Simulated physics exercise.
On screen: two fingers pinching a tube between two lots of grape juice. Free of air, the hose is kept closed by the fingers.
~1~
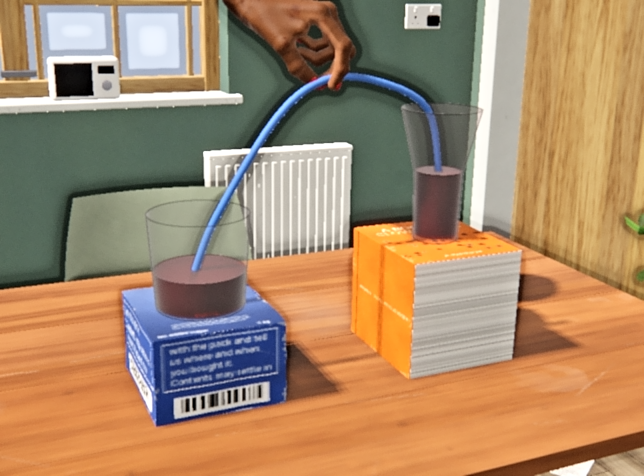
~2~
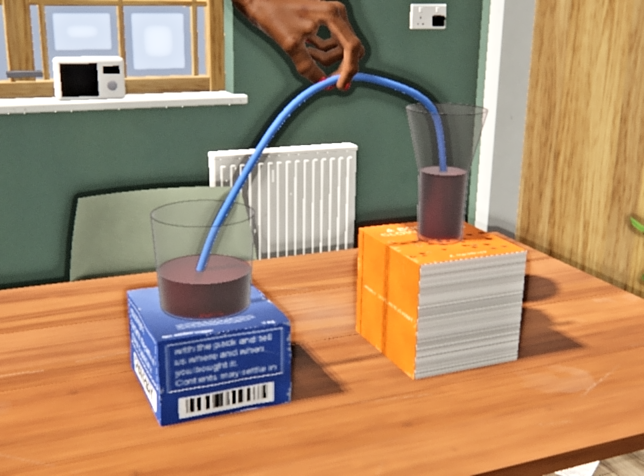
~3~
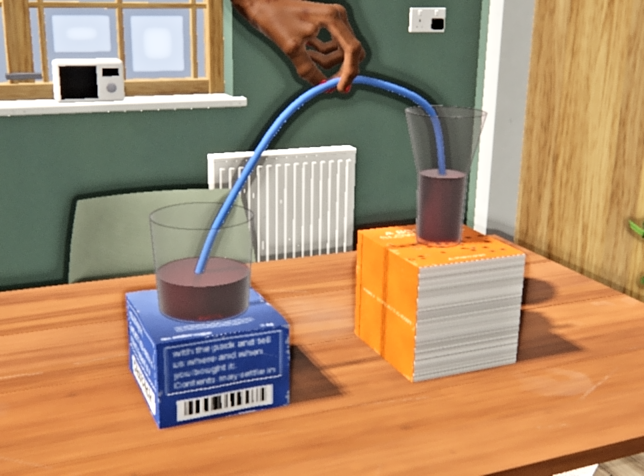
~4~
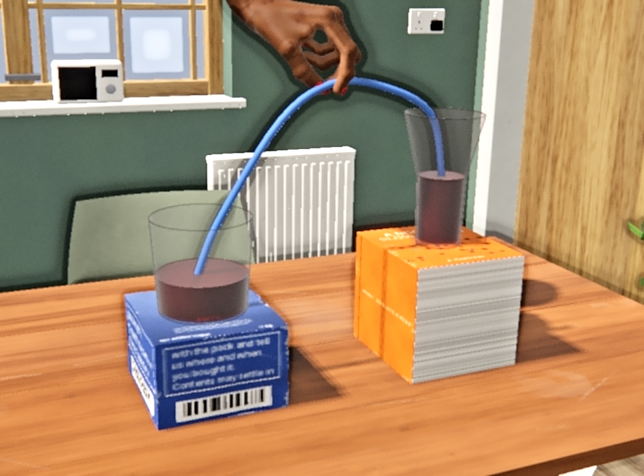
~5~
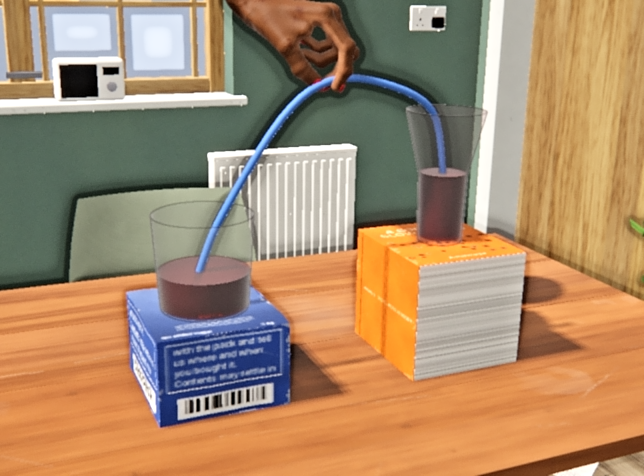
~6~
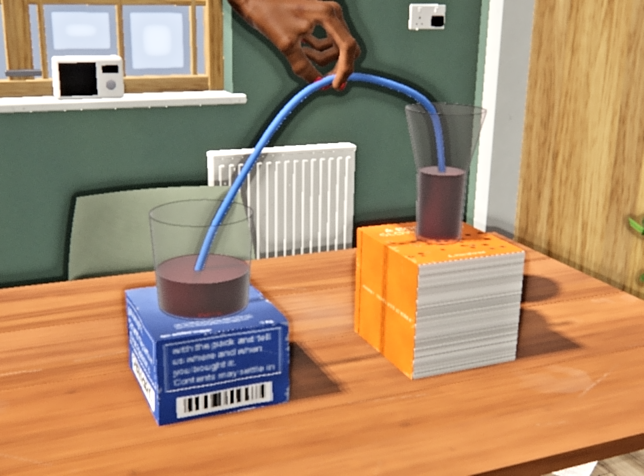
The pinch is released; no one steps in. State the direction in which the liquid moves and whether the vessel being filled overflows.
Answer. Flow: Towards the left; taker: Does not overflow.
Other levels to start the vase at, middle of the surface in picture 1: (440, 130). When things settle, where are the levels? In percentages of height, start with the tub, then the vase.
The first ends at 70 per cent, the second at 15 per cent.
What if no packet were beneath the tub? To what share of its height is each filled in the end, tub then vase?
Final levels, in order: Approx. 55 % / 10 %.
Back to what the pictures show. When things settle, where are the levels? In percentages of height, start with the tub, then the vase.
55 per cent first, then 10 per cent, roughly.
Soon after, the tub is about half full; the vase is about a third full.
Later, the tub is about half full; the vase is about a quarter full.
In the end, the tub is about half full; the vase is nearly empty.
